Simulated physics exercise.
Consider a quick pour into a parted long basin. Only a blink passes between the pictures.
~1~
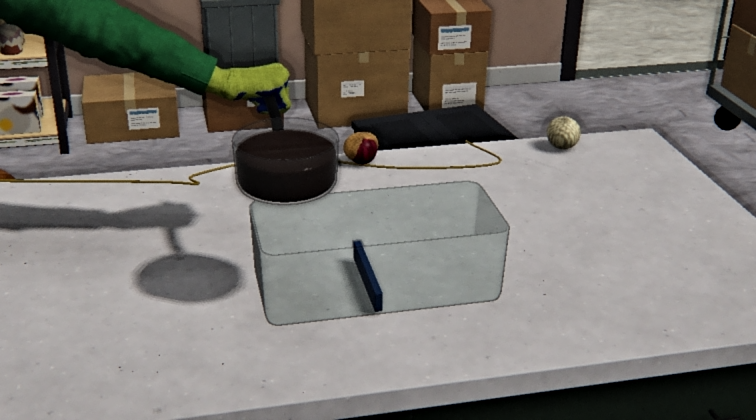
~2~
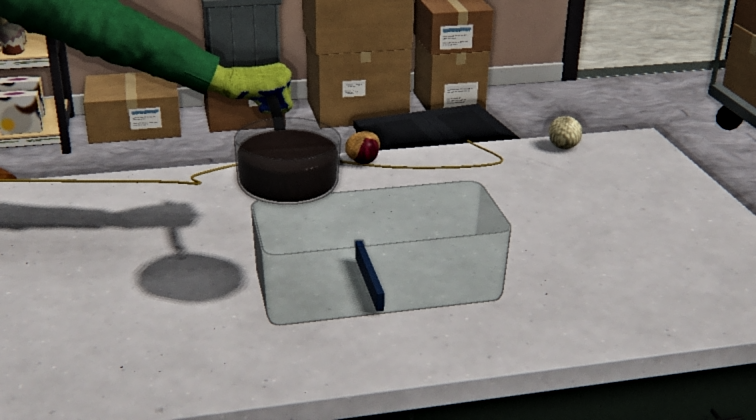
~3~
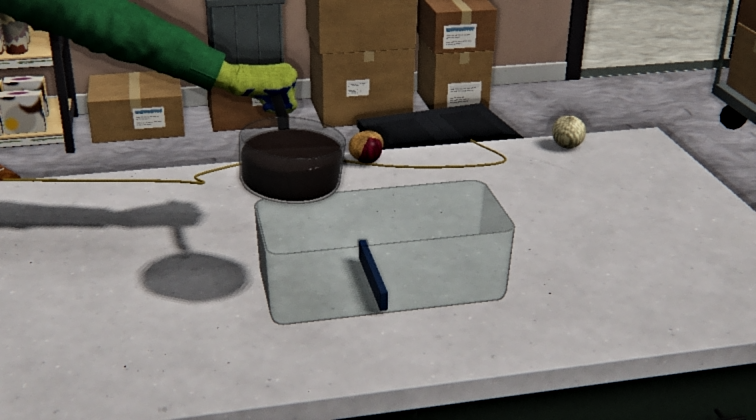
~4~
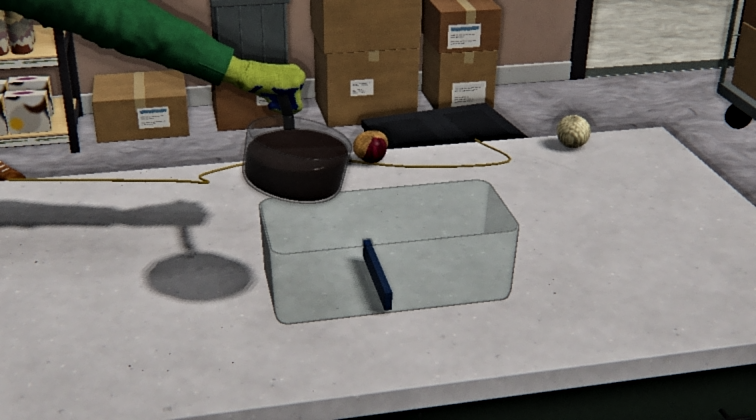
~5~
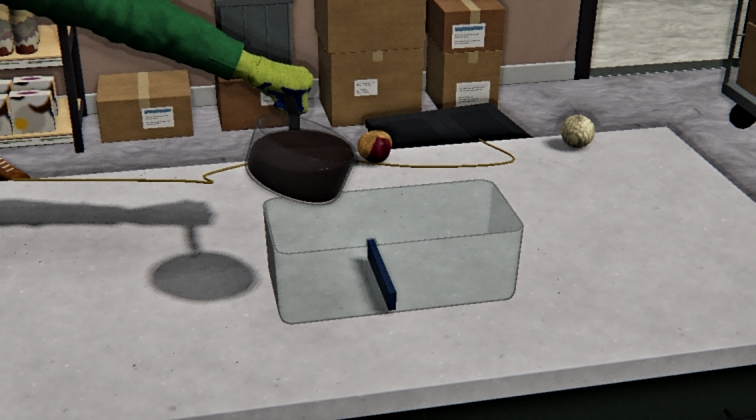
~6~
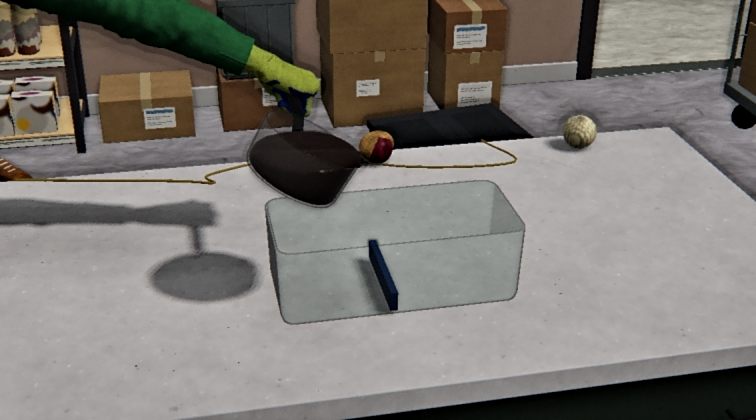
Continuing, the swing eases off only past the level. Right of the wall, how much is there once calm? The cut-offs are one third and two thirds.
The share right of the wall fails to exceed two thirds but reaches one third.
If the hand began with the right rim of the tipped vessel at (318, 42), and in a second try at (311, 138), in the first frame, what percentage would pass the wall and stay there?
60 and 20 per cent.
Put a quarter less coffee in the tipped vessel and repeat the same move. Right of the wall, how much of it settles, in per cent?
Some 40 parts in a hundred, give or take.
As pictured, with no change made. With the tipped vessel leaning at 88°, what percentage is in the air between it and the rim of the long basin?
That comes to near 30 percent.
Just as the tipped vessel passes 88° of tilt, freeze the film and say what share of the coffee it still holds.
30 per cent, approximately.
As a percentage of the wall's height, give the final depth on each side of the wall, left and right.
About 40 left, about 40 right.
A moment on, the tilt is 88° and 29 per cent is still to pour, 11 is left of the wall and 30 right of it.
Next, the tilt is 103° and 6 per cent is still to pour, 37 is left of the wall and 53 right of it.
Then the tilt is 103° and 0 per cent is still to pour, 44 is left of the wall and 54 right of it.
Later the tilt is 103° and 0 per cent is still to pour, 45 is left of the wall and 54 right of it.
At rest 45 per cent lies left of the wall, 54 right of it and 1 outside.
